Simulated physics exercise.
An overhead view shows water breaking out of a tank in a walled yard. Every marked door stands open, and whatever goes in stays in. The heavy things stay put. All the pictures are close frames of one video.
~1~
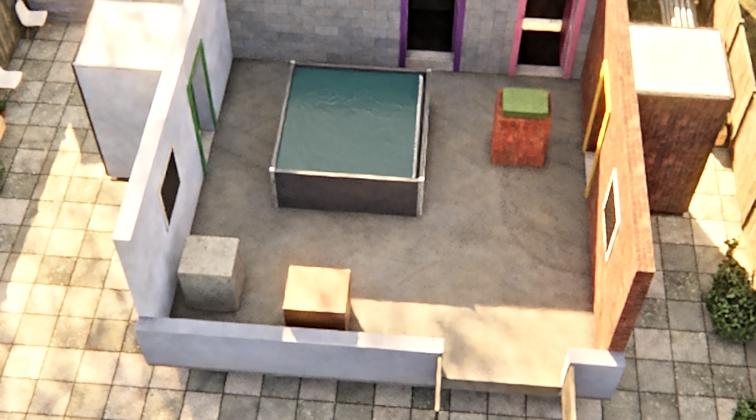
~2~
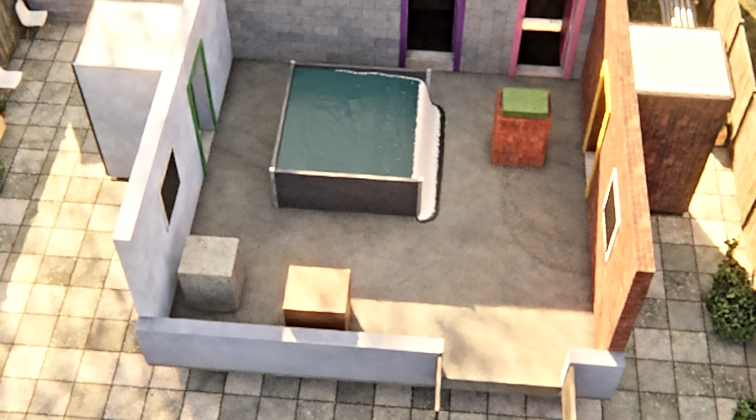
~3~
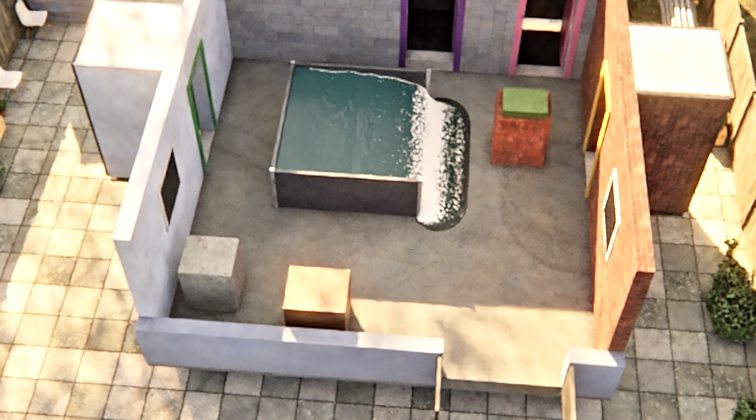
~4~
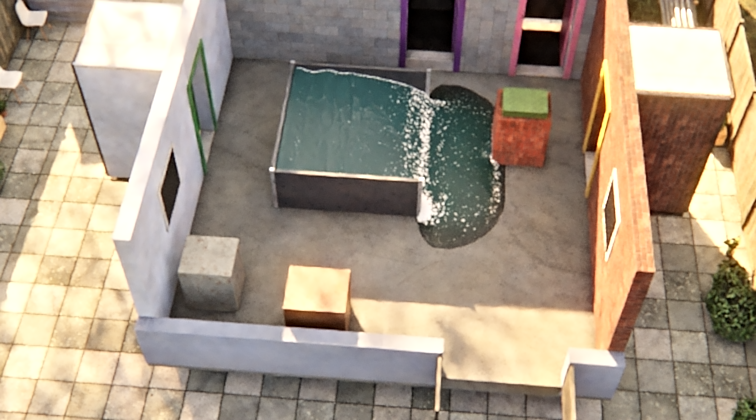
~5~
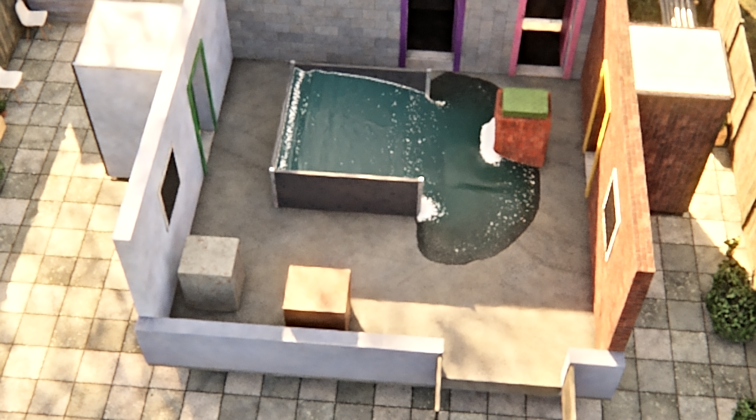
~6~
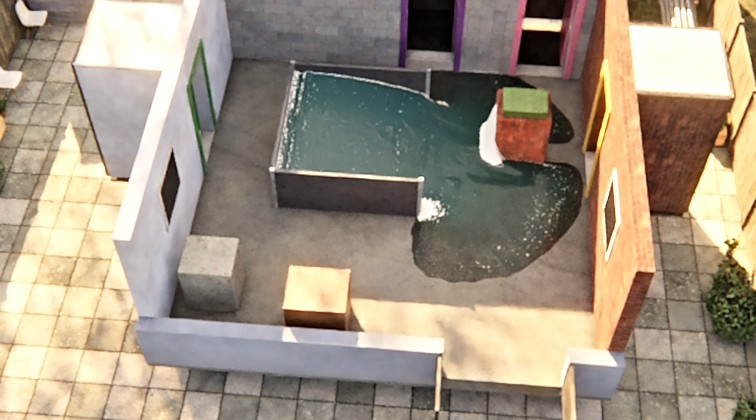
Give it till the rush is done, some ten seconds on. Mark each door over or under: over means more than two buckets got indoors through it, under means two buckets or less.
Yellow door - over, purple door - under, green door - under, pink door - over.
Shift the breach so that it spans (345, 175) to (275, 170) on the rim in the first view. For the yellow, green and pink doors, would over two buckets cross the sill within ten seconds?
The yellow door exceeds the mark; the green door exceeds the mark; the pink door exceeds the mark.
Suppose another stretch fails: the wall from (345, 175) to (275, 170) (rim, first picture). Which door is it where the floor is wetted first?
I'd name the green one.
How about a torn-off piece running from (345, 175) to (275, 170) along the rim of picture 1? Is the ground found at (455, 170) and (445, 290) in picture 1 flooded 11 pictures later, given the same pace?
Note: Point one unreached; point two inundated.
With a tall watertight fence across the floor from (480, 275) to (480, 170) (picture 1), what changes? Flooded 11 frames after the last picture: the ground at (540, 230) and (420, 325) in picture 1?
As listed: Covered, flooded.
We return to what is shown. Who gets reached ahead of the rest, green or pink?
I choose the door marked pink.
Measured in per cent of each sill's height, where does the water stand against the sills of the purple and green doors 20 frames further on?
Some 40 percent, then some 0 percent.
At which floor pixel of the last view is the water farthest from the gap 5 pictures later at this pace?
Estimated pixel: (588, 323).
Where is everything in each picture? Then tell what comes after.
In the first frame, still water in the water tank at (354, 122).
In the second frame, water pours out at (422, 149) and has run to (421, 219).
In the third frame, the front is at (442, 227), out from the gap at (422, 149).
In the fourth frame, water pours out at (422, 151) and has run to (467, 240).
In the fifth frame, the front is at (492, 251), out from the gap at (422, 151).
In the sixth frame, water pours out at (422, 151) and has run to (572, 216).
A moment on, water covers 40 % of the floor; the yellow door far over two buckets in, the purple door wet at the sill, nothing in, the green door not reached, the pink door under two buckets in.
Next, water covers 40 % of the floor; the yellow door far over two buckets in, the purple door wet at the sill, nothing in, the green door not reached, the pink door far over two buckets in.
Then, water covers 55 % of the floor; the yellow door far over two buckets in, the purple door wet at the sill, nothing in, the green door not reached, the pink door far over two buckets in.
Later, water covers 75 % of the floor; the yellow door far over two buckets in, the purple door wet at the sill, nothing in, the green door wet at the sill, nothing in, the pink door far over two buckets in.
In the end, water covers 95 % of the floor; the yellow door far over two buckets in, the purple door wet at the sill, nothing in, the green door wet at the sill, nothing in, the pink door far over two buckets in.
